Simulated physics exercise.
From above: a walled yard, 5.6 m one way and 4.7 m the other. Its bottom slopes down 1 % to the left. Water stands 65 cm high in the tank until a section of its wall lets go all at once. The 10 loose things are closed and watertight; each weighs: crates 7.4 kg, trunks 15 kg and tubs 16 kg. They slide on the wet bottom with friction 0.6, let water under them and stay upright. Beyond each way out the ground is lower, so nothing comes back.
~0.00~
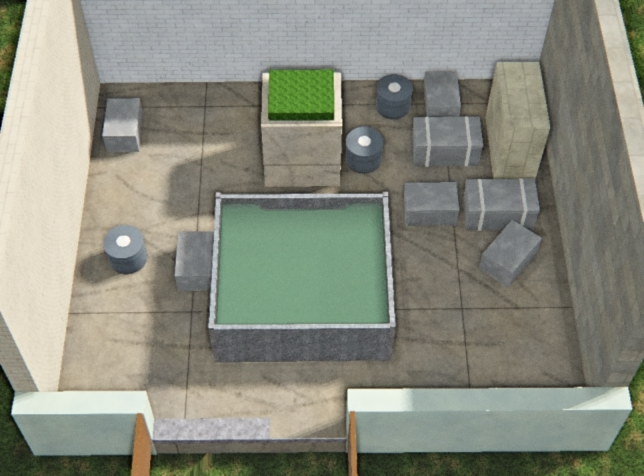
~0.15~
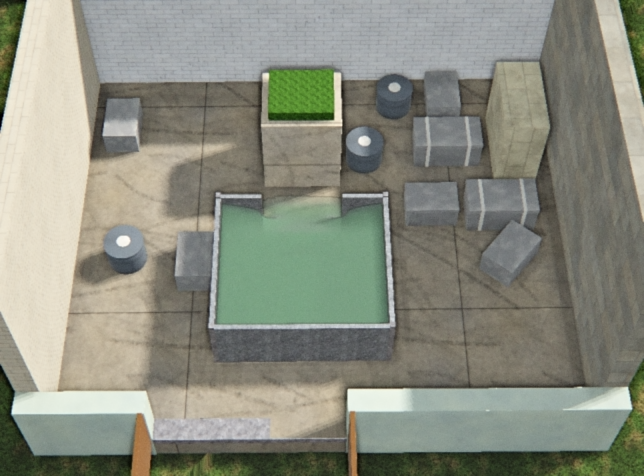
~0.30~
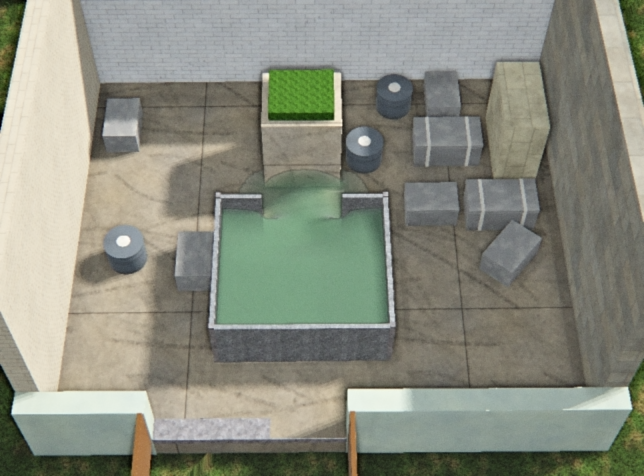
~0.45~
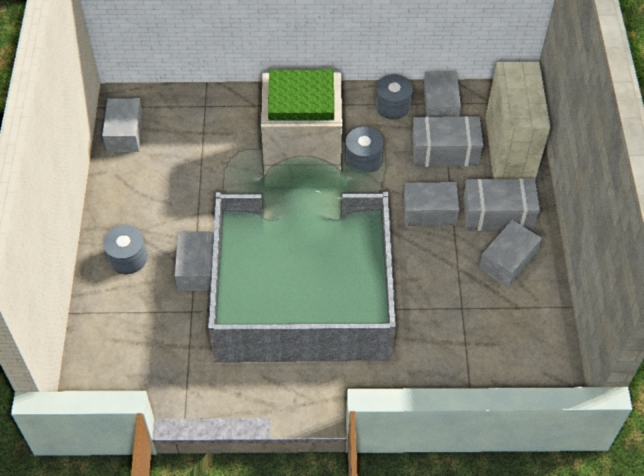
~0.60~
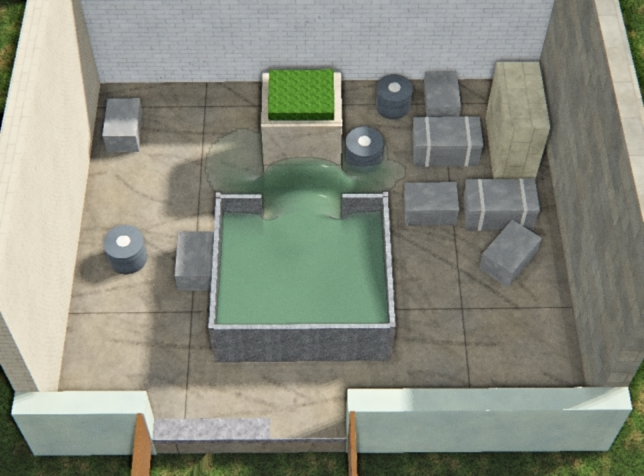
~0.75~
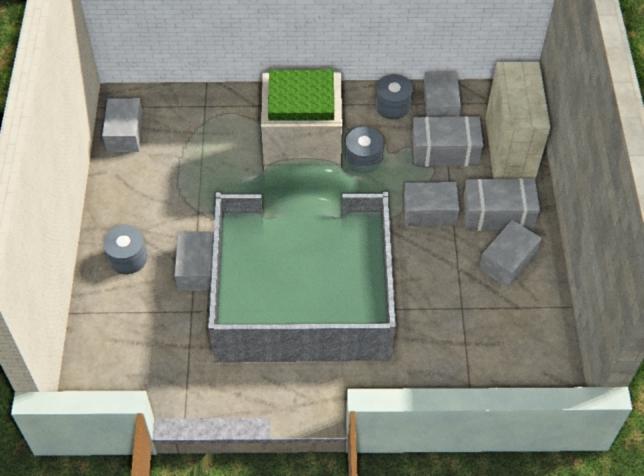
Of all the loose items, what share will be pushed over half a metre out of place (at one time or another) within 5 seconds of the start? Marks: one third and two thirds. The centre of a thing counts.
It is one to two thirds.
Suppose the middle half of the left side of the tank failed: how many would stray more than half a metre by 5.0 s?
Then 3.
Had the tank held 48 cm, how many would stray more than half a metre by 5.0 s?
Then 4.
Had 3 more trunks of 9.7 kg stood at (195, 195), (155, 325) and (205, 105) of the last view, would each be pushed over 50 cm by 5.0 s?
In that order: Past it, under, over.
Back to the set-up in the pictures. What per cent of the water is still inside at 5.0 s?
Some 100 per cent remains.
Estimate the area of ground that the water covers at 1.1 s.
About 9.5 m2.
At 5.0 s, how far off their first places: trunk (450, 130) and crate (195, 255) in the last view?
In that order: 40 cm, 0 cm.
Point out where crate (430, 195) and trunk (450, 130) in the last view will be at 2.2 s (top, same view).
Near (468, 208) and (446, 105).
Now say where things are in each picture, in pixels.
The first frame shows a tub at (365, 141), on the bottom; a crate at (432, 196), on the bottom; water covers 2.8 m2; 0 of 10 have shifted.
The second frame shows a tub at (365, 141) rests on the ground; a crate at (432, 196) rests on the ground; 3.4 m2 under water; 0 of 10 have shifted.
The third frame shows a tub at (365, 141) rests on the ground; a crate at (432, 196) rests on the ground; water covers 3.8 m2; 0 of 10 have shifted.
The fourth frame shows a tub at (365, 141) rests on the ground; a crate at (432, 196) rests on the ground; water covers 4.2 m2; 0 of 10 have shifted.
The fifth frame shows a tub at (365, 141), on the bottom; a crate at (432, 196), on the bottom; 4.6 m2 under water; 0 of 10 have shifted.
The sixth frame shows a tub at (365, 141), on the bottom; a crate at (432, 196) rests on the ground; 5.7 m2 under water; 0 of 10 have shifted.
After 1.1 s 0 of 10 are over 50 cm from their spots; 0 afloat.
After 2.2 s 0 of 10 are over 50 cm from their spots; 4 afloat.
After 3.5 s 3 of 10 are over 50 cm from their spots; 5 afloat.
After 5.0 s 4 of 10 are over 50 cm from their spots, and 4 have been at some point; 5 afloat.
